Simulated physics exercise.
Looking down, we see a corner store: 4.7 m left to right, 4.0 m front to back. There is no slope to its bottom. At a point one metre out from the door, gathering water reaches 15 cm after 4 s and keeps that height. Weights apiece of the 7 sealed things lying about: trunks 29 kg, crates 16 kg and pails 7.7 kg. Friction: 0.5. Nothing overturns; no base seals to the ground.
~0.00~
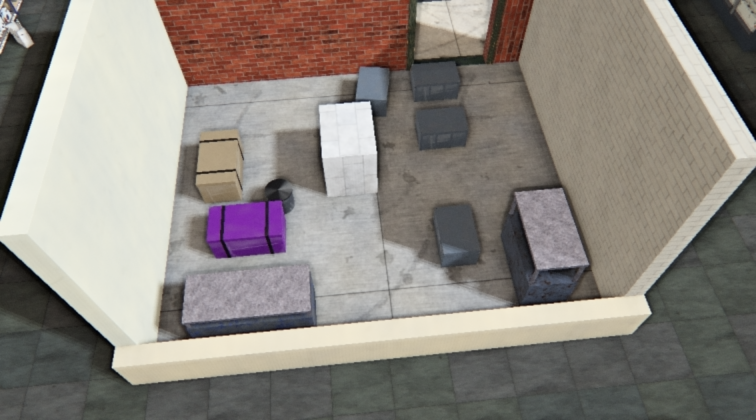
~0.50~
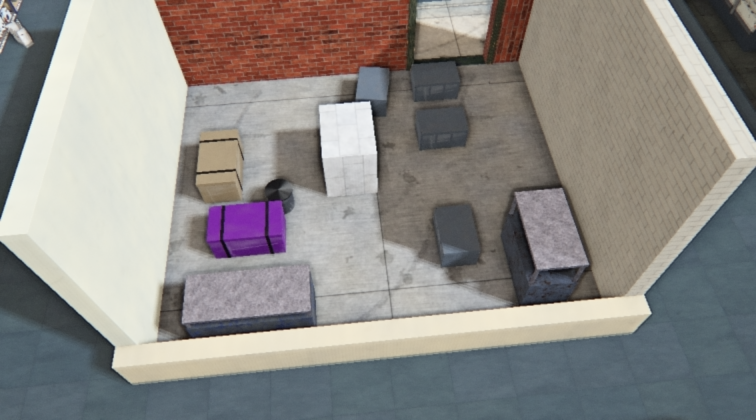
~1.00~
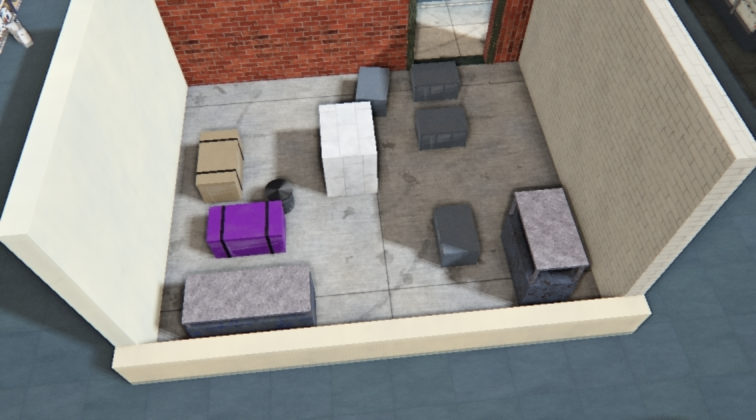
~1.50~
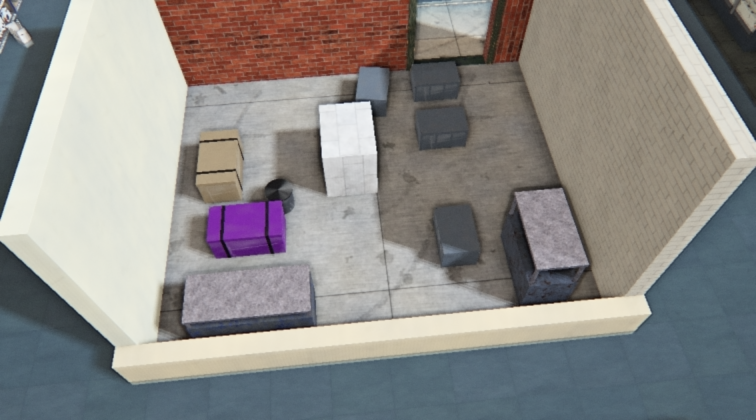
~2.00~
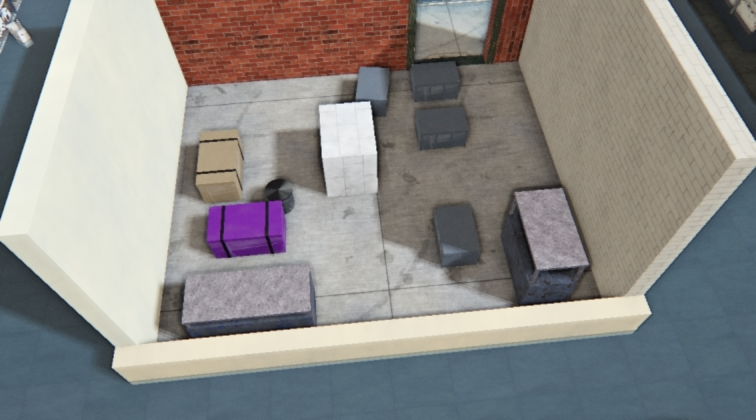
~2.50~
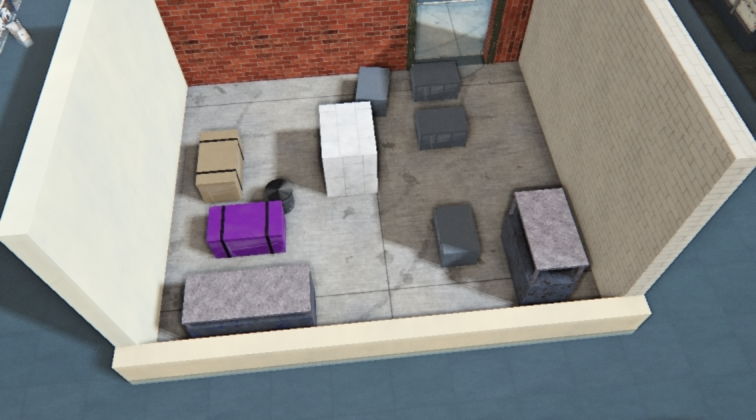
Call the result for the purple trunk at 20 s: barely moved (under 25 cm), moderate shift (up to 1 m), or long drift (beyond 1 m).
Moderate shift.
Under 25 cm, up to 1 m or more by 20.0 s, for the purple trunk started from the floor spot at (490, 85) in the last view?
What happens is it gets pushed a long way.
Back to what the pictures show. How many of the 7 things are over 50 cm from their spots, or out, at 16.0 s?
The count is 3.
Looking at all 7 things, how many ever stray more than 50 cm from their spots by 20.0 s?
Total: 6.
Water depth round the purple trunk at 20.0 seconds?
10 cm or so.
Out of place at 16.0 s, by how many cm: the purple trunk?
Displacement by then near 0 cm.
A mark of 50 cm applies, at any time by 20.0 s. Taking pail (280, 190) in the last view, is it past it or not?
It is under.
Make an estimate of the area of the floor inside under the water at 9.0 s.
Wet area: Approx. 12 m2.
After 4.0 s the purple trunk is near (245, 220), 0.0 m from its start, aground; 0 afloat.
After 9.0 s the purple trunk is near (245, 220), 0.0 m from its start, aground; 0 afloat.
After 16.0 s the purple trunk is near (245, 220), 0.0 m from its start, aground; 2 afloat.
After 20.0 s the purple trunk is near (196, 231), 0.5 m from its start, afloat; 6 afloat.
